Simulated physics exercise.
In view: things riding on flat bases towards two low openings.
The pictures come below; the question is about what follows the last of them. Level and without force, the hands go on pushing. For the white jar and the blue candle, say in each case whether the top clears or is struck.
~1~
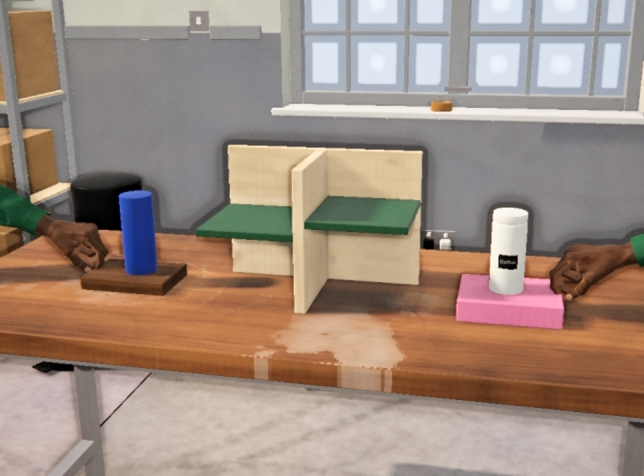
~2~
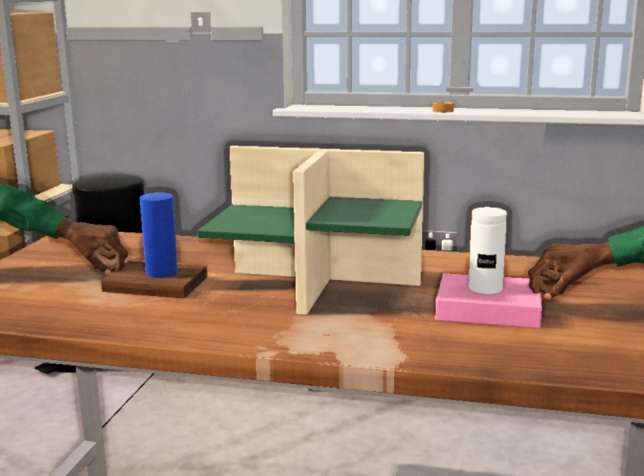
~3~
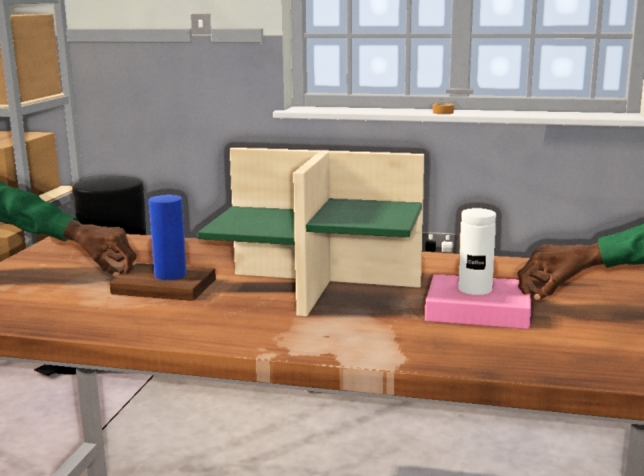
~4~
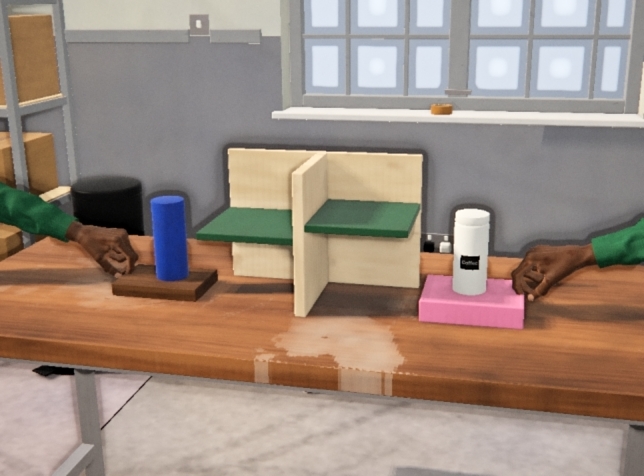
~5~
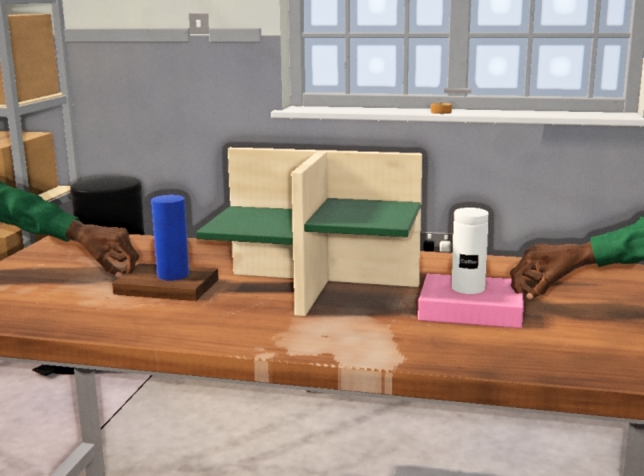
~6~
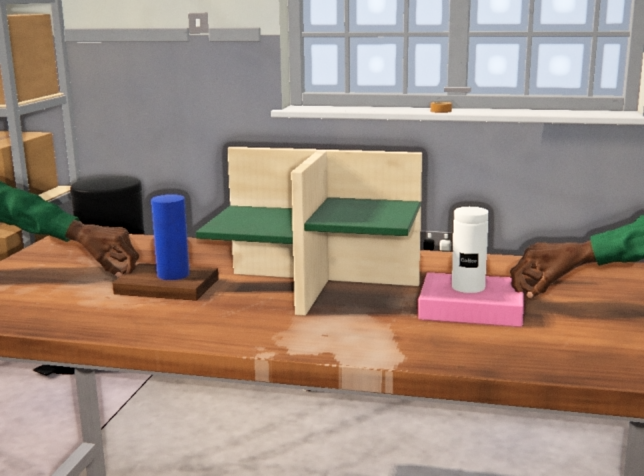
In each case: The white jar is struck, the blue candle is struck.
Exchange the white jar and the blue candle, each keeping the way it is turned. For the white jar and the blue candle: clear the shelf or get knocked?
White jar: Hits the shelf; blue candle: Hits the shelf.
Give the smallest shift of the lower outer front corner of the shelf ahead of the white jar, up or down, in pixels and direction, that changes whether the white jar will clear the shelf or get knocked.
Up, by 12 pixels.
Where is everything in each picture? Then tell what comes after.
In the first frame, hands sliding the things forward; white jar (508, 251); blue candle (139, 233); shelf (312, 228).
In the second frame, hands sliding the things forward; blue candle (159, 235); pink tray (489, 300).
In the third frame, hands sliding the things forward; white jar (477, 251); brown board (164, 281).
In the fourth frame, hands sliding the things forward; blue candle (170, 238); shelf (312, 231).
In the fifth frame, hands sliding the things forward; white jar (470, 251); pink tray (472, 300).
In the sixth frame, hands sliding the things forward; white jar (470, 250); blue candle (171, 237); brown board (167, 281).
Then, 1.18 s past the last view, white jar leaning 6° off how it started near (427, 246); blue candle leaning 32° off how it started near (203, 237).
Then, 1.70 s past the last view, white jar leaning 32° off how it started near (420, 245); blue candle on its side near (196, 265).
Finally, the white jar strikes the shelf, near (440, 279); the blue candle strikes the shelf, near (200, 266).
